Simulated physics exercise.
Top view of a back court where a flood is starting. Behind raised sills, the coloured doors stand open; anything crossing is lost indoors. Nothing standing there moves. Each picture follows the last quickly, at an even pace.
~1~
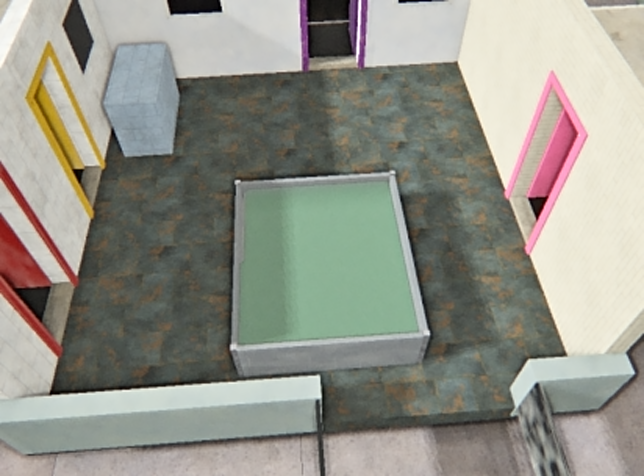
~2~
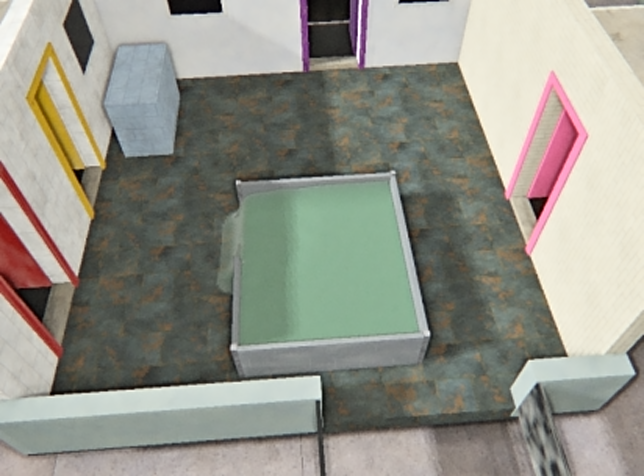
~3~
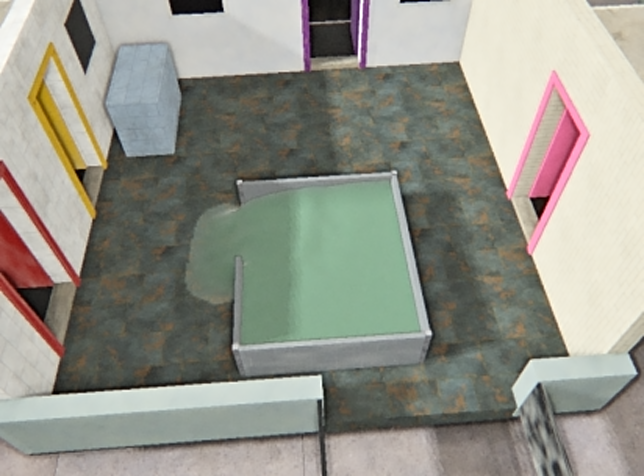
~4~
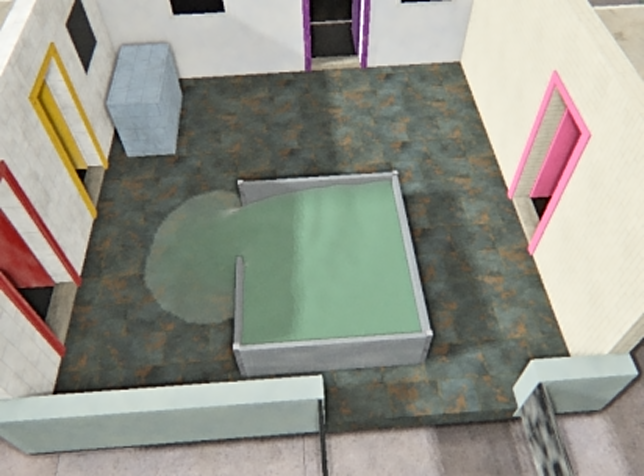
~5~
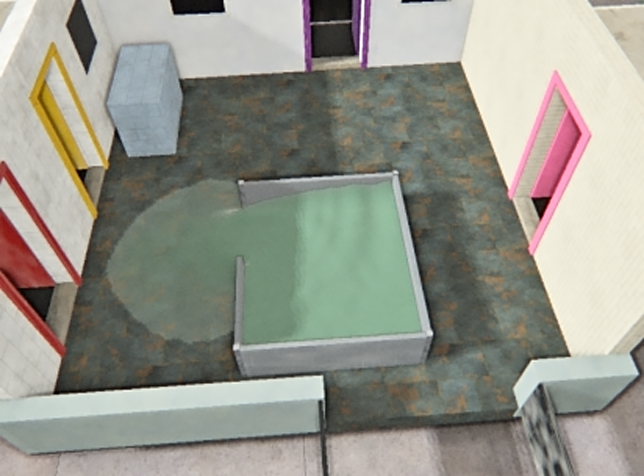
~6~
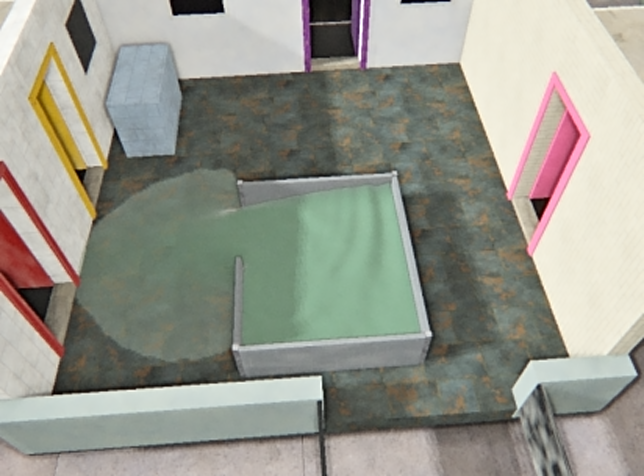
A back court with a dark, mottled stone floor is seen from high above, enclosed by pale walls. A grey-walled tank of green water sits in the middle, with yellow and red doorways at left, a purple one at the back, a pink one at right, and a grey-blue block near the back left corner. Water pours from the tank's left side and spreads leftward in a widening, rounded sheet, while the camera stays still.
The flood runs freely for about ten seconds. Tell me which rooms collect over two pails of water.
Here it is: The room behind the yellow door collects over two pails, the room behind the red door collects over two pails, the room behind the purple door stays at two pails or less, the room behind the pink door stays at two pails or less.
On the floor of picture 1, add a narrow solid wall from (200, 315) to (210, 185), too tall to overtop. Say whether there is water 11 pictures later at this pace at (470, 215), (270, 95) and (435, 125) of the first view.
Results in order: Bone-dry / swamped / bone-dry.
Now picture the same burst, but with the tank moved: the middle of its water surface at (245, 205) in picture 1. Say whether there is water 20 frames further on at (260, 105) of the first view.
Submerged.
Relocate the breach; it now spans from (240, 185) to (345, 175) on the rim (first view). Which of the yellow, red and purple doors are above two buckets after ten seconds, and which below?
Taking them in turn, yellow door remains within the limit, then red door remains within the limit, then purple door breaks the limit.
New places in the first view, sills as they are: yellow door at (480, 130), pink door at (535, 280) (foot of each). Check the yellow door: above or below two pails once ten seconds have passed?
Note - yellow door ends up lower.
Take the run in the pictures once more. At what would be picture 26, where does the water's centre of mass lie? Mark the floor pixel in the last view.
I'd put my finger on (225, 257).
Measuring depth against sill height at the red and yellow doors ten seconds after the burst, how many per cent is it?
Respectively about 60 and 130 per cent.
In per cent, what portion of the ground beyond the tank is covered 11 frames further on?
About 25 %.
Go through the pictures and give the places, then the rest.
The water tank at (322, 255) is whole and still, in the first frame.
Water pours out at (244, 240) and has run to a hidden place, in the second frame.
The front is at (217, 210), out from the gap at (246, 242), in the third frame.
The front is at (152, 279), out from the gap at (247, 243), in the fourth frame.
Water pours out at (248, 243) and has run to (114, 271), in the fifth frame.
Water pours out at (246, 243) and has run to (78, 289), in the sixth frame.
A moment on, water covers 25 % of the floor; the yellow door under two buckets in, the red door under two buckets in, the purple door not reached, the pink door not reached.
Next, water covers 25 % of the floor; the yellow door over two buckets in, the red door over two buckets in, the purple door not reached, the pink door not reached.
Then, water covers 40 % of the floor; the yellow door far over two buckets in, the red door far over two buckets in, the purple door not reached, the pink door not reached.
Later, water covers 75 % of the floor; the yellow door far over two buckets in, the red door far over two buckets in, the purple door wet at the sill, nothing in, the pink door not reached.
In the end, water covers 95 % of the floor; the yellow door far over two buckets in, the red door far over two buckets in, the purple door wet at the sill, nothing in, the pink door wet at the sill, nothing in.
